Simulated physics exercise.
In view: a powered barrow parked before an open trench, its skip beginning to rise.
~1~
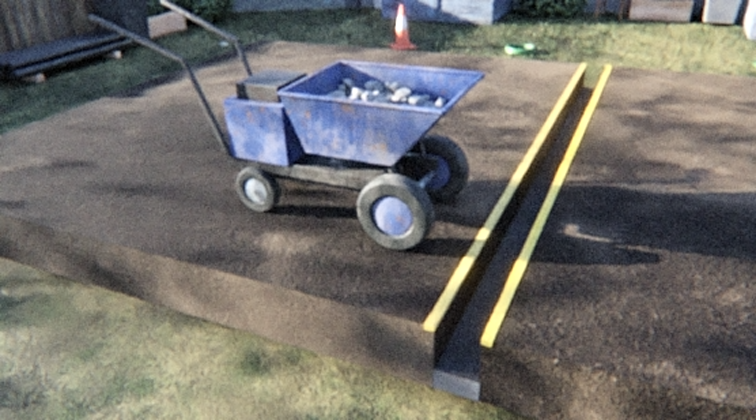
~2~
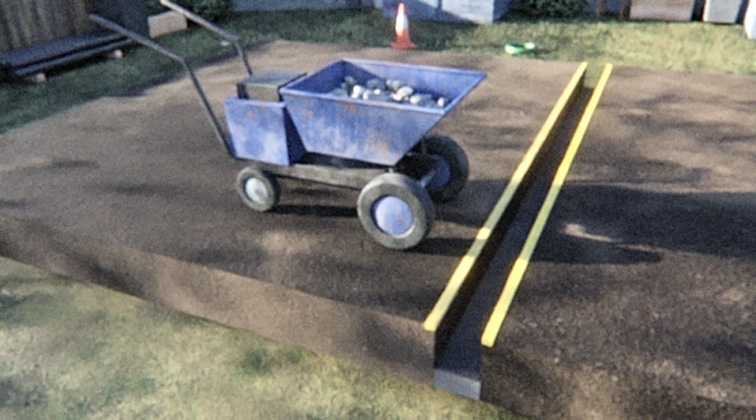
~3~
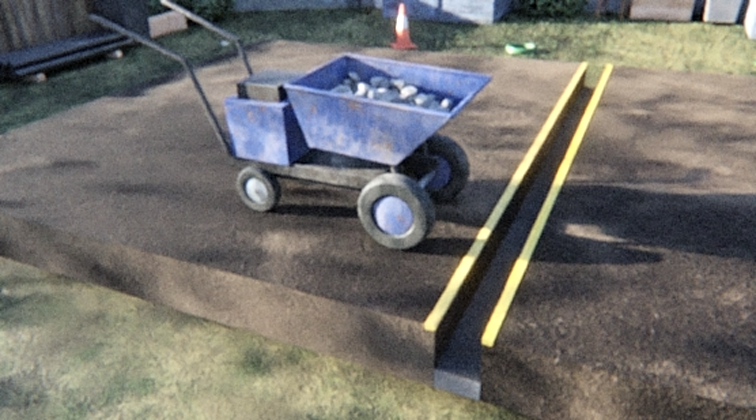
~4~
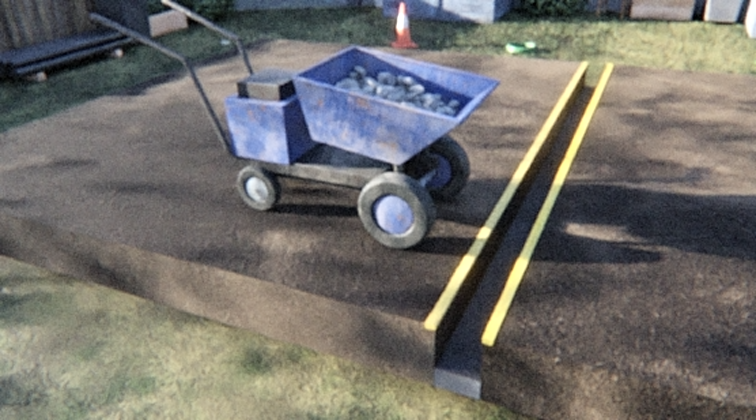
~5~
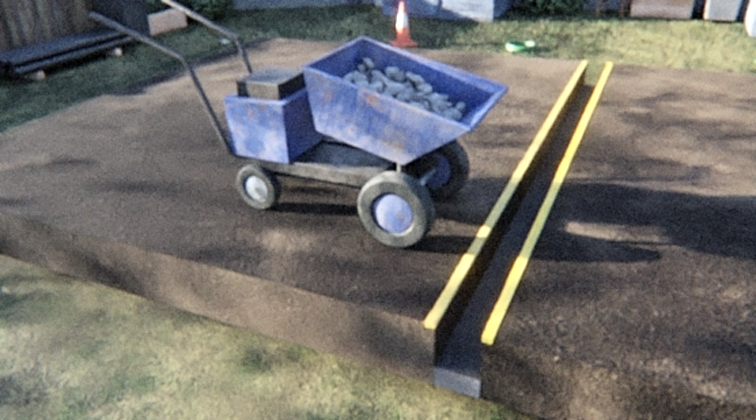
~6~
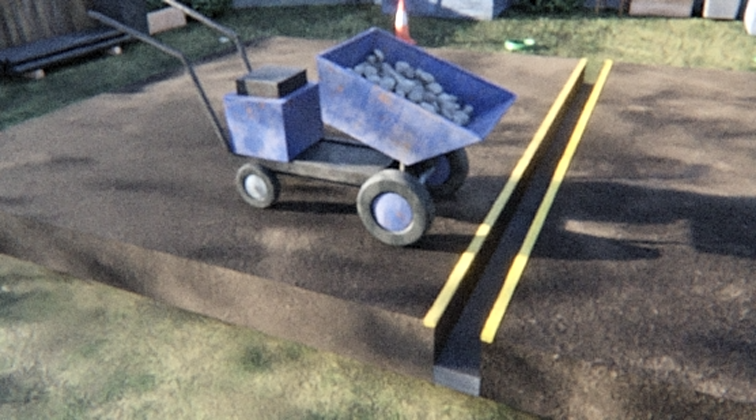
On a dirt platform beside a narrow trench, a blue barrow's stone-filled skip gradually tilts rightward.
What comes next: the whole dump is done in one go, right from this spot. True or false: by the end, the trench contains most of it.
False.
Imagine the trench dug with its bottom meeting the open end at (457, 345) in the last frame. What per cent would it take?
The share would be around 0 per cent.
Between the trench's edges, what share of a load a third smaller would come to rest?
It comes to some 0 per cent.
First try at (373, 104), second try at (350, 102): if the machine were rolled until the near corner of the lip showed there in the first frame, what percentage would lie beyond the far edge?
Position 1: Near 0 %; position 2: Near 0 %.
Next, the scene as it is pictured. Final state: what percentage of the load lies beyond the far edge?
It comes to 65 per cent or so.
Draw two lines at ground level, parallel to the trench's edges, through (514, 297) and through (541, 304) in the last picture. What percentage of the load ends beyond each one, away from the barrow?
Near 60 % and 40 %.
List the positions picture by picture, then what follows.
Lip of the skip at (442, 112), level; top of the load at (374, 99), broken stones; first edge of the trench at (452, 287); far edge at (506, 299), the trench under half as wide as the skip, and about as deep as wide, in the first picture.
Lip of the skip at (445, 113), level; top of the load at (359, 101), in the second picture.
Lip of the skip at (451, 117), tipped barely; top of the load at (363, 98), in the third picture.
Lip of the skip at (460, 122), tipped a little; top of the load at (370, 94), in the fourth picture.
Lip of the skip at (470, 129), tipped a little; top of the load at (370, 91), in the fifth picture.
Lip of the skip at (481, 139), tipped clearly; top of the load at (370, 74); first edge of the trench at (453, 282); far edge at (506, 295), in the sixth picture.
Soon, skip tipped steeply; all in the skip.
A while on, skip tipped right over; most in the skip; a small part beyond it.
Towards the end, skip tipped right over; about a third in the skip; about two thirds beyond it.
Finally, skip tipped right over; about a third in the skip; a stray few in or heaped over the trench; about two thirds beyond it.
